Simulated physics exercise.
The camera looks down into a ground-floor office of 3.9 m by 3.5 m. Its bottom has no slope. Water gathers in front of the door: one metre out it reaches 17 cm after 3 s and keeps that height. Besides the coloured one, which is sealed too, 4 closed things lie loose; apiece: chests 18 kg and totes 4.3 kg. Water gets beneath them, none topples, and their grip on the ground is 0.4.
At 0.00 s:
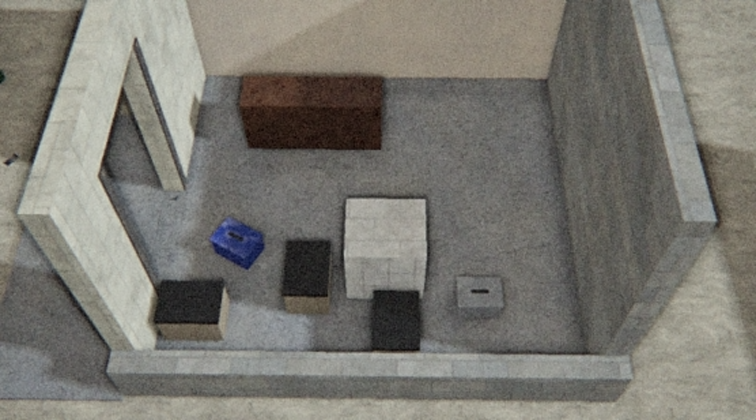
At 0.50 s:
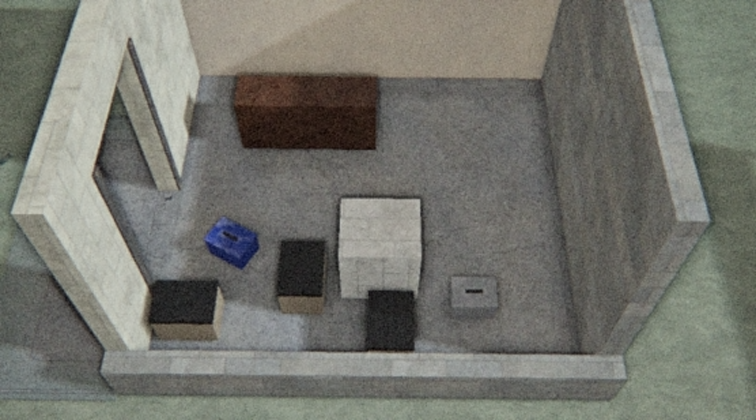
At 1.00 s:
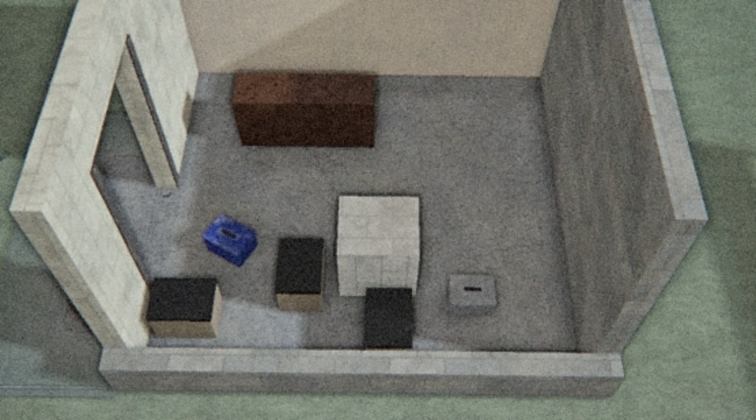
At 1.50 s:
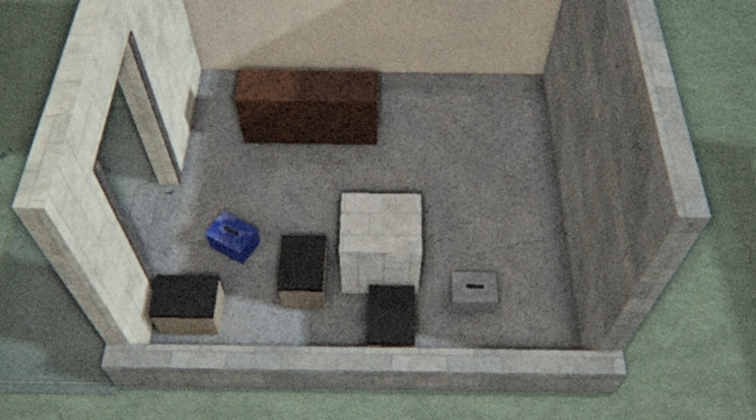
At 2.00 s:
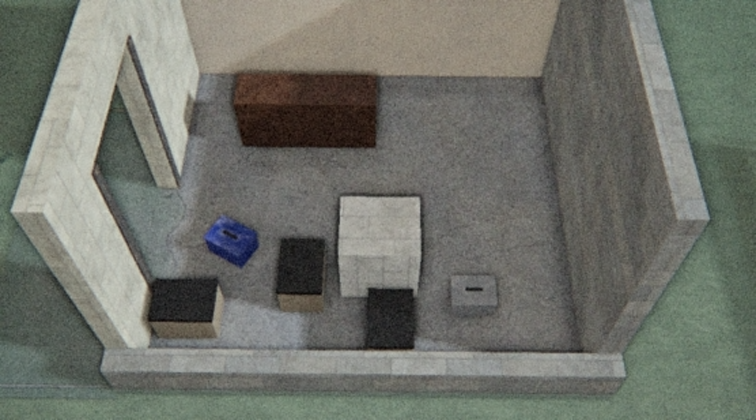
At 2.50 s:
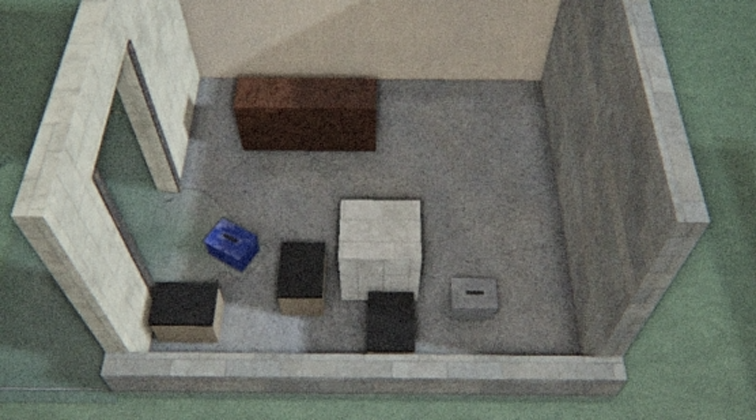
Thin water spreading faintly by the left doorway of a roofless room, while a blue box and surrounding boxes stay still.
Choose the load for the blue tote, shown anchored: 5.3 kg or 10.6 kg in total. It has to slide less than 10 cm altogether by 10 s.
For it, neither load is enough.
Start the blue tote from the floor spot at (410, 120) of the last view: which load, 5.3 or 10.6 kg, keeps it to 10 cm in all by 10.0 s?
It takes the larger.
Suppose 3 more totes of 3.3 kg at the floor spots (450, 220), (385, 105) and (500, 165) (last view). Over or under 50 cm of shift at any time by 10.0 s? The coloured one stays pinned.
In turn: More, less, past it.
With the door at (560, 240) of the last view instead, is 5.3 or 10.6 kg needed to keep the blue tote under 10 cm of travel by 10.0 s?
Then only the higher weight holds it.
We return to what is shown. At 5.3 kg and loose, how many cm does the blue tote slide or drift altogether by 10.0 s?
About 500 cm.
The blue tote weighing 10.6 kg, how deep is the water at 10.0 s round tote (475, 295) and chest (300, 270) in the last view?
About 8 and 9 cm.
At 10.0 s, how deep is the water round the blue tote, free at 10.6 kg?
Roughly 8 cm.
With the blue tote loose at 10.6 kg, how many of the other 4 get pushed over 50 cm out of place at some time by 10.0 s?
That makes 3.
After 3.5 s the blue tote would be 39 cm from its start with 5.3 kg and 27 cm from its start with 10.6 kg; 4 cm of water round it then.
After 4.5 s the blue tote would be 119 cm from its start with 5.3 kg and 81 cm from its start with 10.6 kg; 6 cm of water round it then.
After 7.0 s the blue tote would be 309 cm from its start with 5.3 kg and 188 cm from its start with 10.6 kg; 5 cm of water round it then.
After 10.0 s the blue tote would be 284 cm from its start with 5.3 kg and 273 cm from its start with 10.6 kg; 8 cm of water round it then.
